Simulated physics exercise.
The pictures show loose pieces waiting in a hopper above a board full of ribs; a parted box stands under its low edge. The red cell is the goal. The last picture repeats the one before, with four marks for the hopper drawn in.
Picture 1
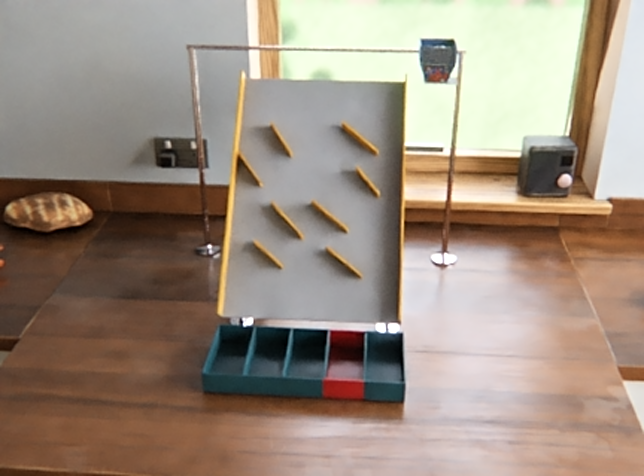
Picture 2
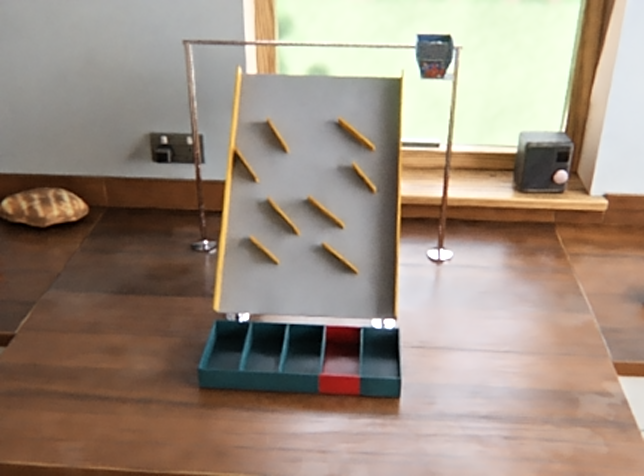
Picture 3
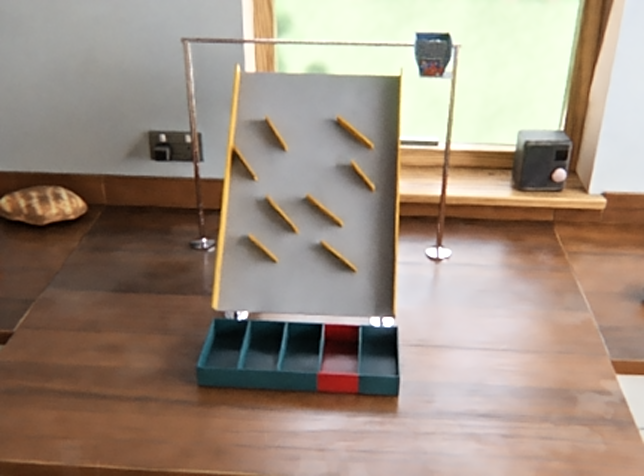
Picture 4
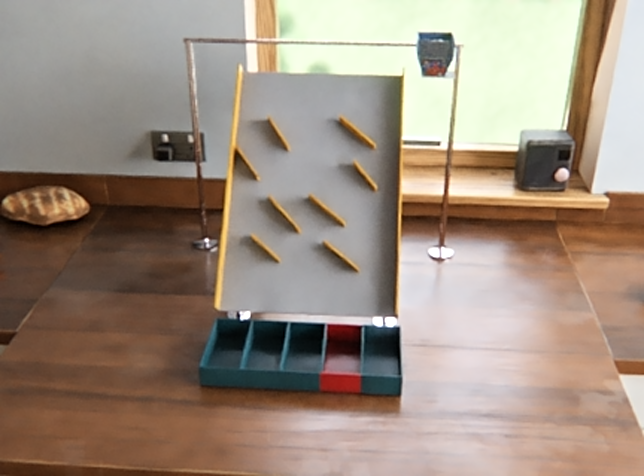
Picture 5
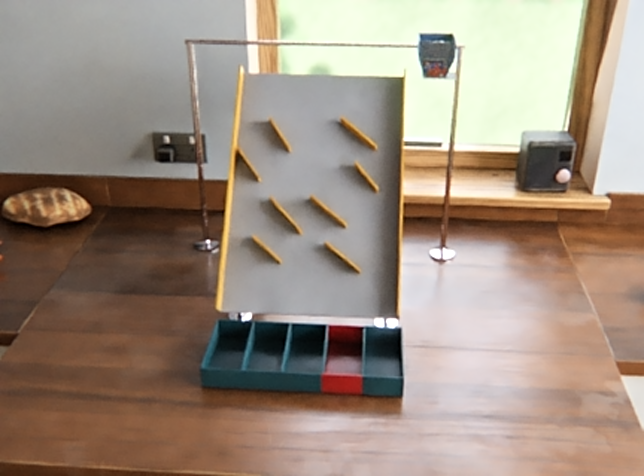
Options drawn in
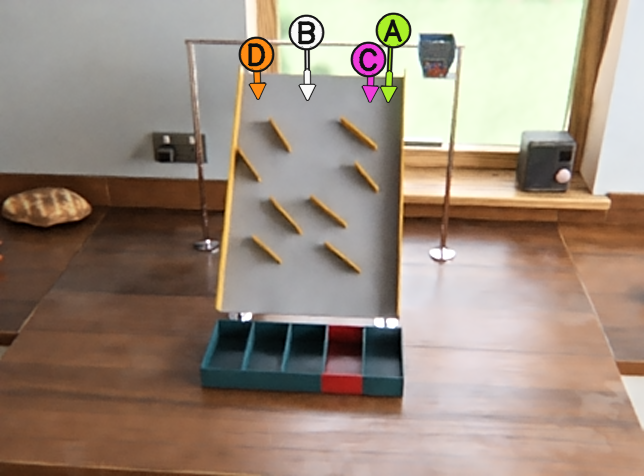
Only the camera moves, drifting very slightly as it looks from the front and a little above at a brown wooden table by a window. A tilted grey board with yellow edges and slanted yellow ribs stands behind a teal box of five compartments, the fourth from the left red, while a small dark hopper hangs at the upper right of a metal frame. Nothing on the table visibly moves.
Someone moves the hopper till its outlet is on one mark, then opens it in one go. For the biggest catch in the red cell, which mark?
Use mark D.
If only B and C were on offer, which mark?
That is mark B.
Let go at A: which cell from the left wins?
It is the fifth one.
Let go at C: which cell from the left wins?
The fifth.
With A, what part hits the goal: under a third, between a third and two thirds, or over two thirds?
Mark A gives under a third.
On the marked copy, mark A meets the board at (388, 96); mark B meets the board at (307, 94); mark C meets the board at (370, 96); mark D meets the board at (257, 93).
Choosing A, a small part in the red cell, about half in other cells, about a third outside the box.
Choosing B, a small part in the red cell, about two thirds in other cells, about a quarter outside the box.
Choosing C, a small part in the red cell, about half in other cells, about a third outside the box.
Choosing D, about half in the red cell, about a third in other cells, a small part outside the box.
